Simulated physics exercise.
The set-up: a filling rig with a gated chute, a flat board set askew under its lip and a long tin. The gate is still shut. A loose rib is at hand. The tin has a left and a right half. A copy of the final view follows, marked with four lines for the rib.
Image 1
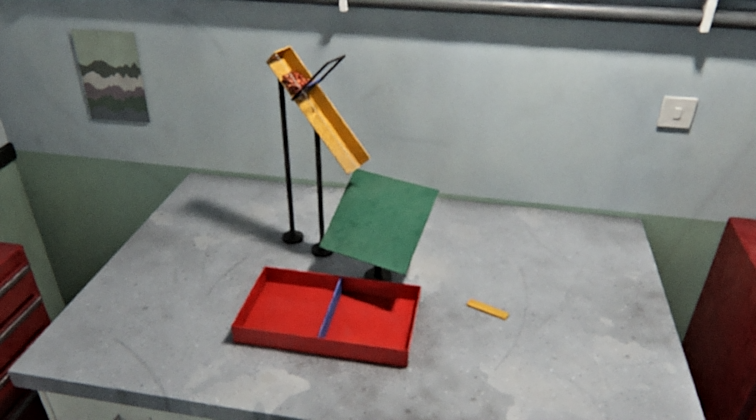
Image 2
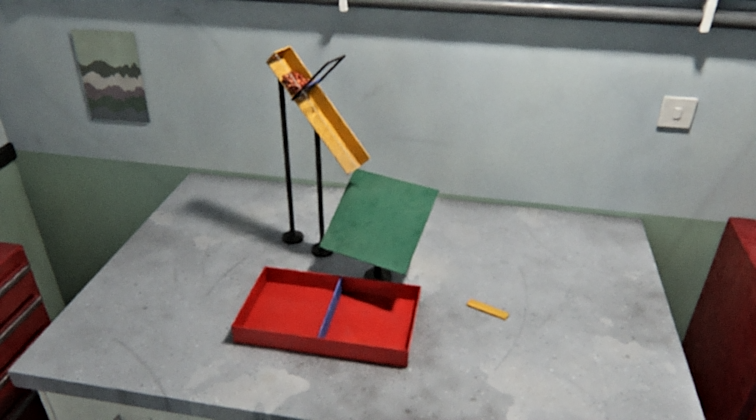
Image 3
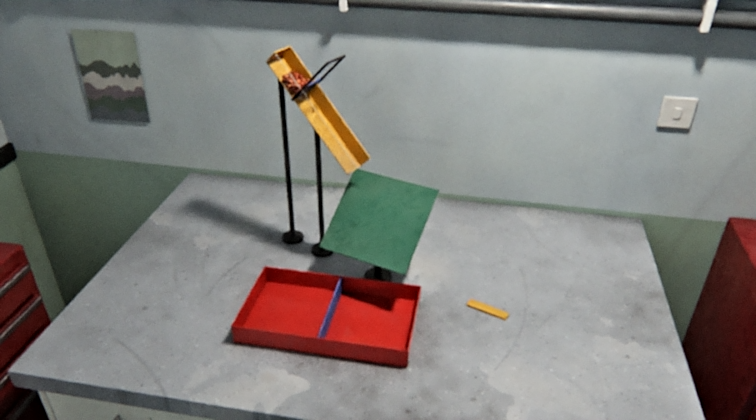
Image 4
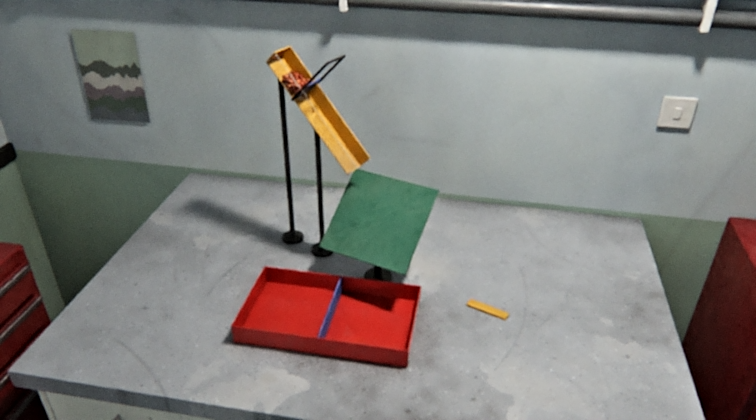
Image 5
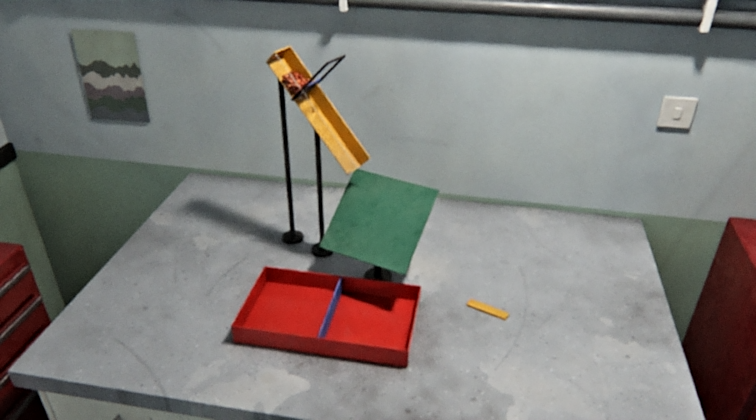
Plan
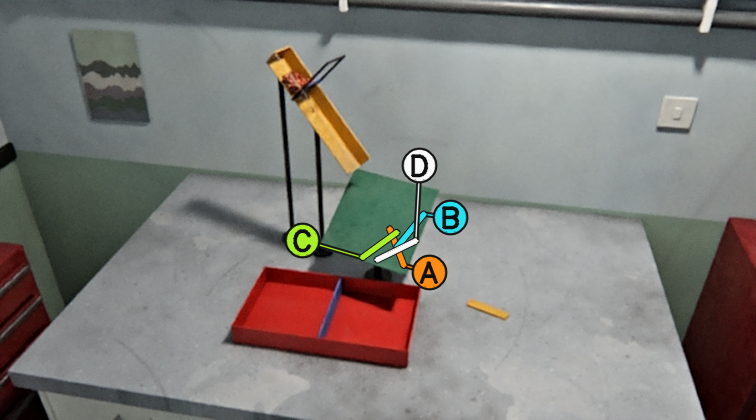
On a grey workbench, a yellow chute holding small reddish pieces stands above a tilted green board and divided red tray, nothing moving.
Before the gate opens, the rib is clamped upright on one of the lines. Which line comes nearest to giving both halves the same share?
The answer is line C.
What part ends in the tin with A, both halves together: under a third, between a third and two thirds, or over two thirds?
Over two thirds.
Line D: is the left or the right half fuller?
Right.
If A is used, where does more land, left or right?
The right half.
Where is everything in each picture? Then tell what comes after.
Load behind the gate near (297, 81), clay pellets; lip of the chute near (354, 170), sloping fairly steeply, in the first picture.
Middle of the board near (379, 219), tilted fairly steeply; middle of its low edge near (361, 260); of its high edge near (396, 179), in the second picture.
Front corners of the tin near (232, 326) and (408, 351); front end of its middle wall near (318, 338); gate still shut near (312, 84), in the third picture.
Middle of the load near (297, 81); lip near (354, 170), in the fourth picture.
Middle of the load near (297, 81); lip near (354, 170), in the fifth picture.
On the marked copy, line A from (389, 228) to (403, 265); line B from (423, 214) to (397, 246); line C from (396, 232) to (362, 257); line D from (415, 240) to (377, 259).
If A is chosen, of what is caught, none at all in the left half, the whole lot in the right.
If B is chosen, of what is caught, none at all in the left half, the whole lot in the right.
If C is chosen, of what is caught, close to a third in the left half, close to two thirds in the right.
If D is chosen, of what is caught, only a few in the left half, all but a few in the right.
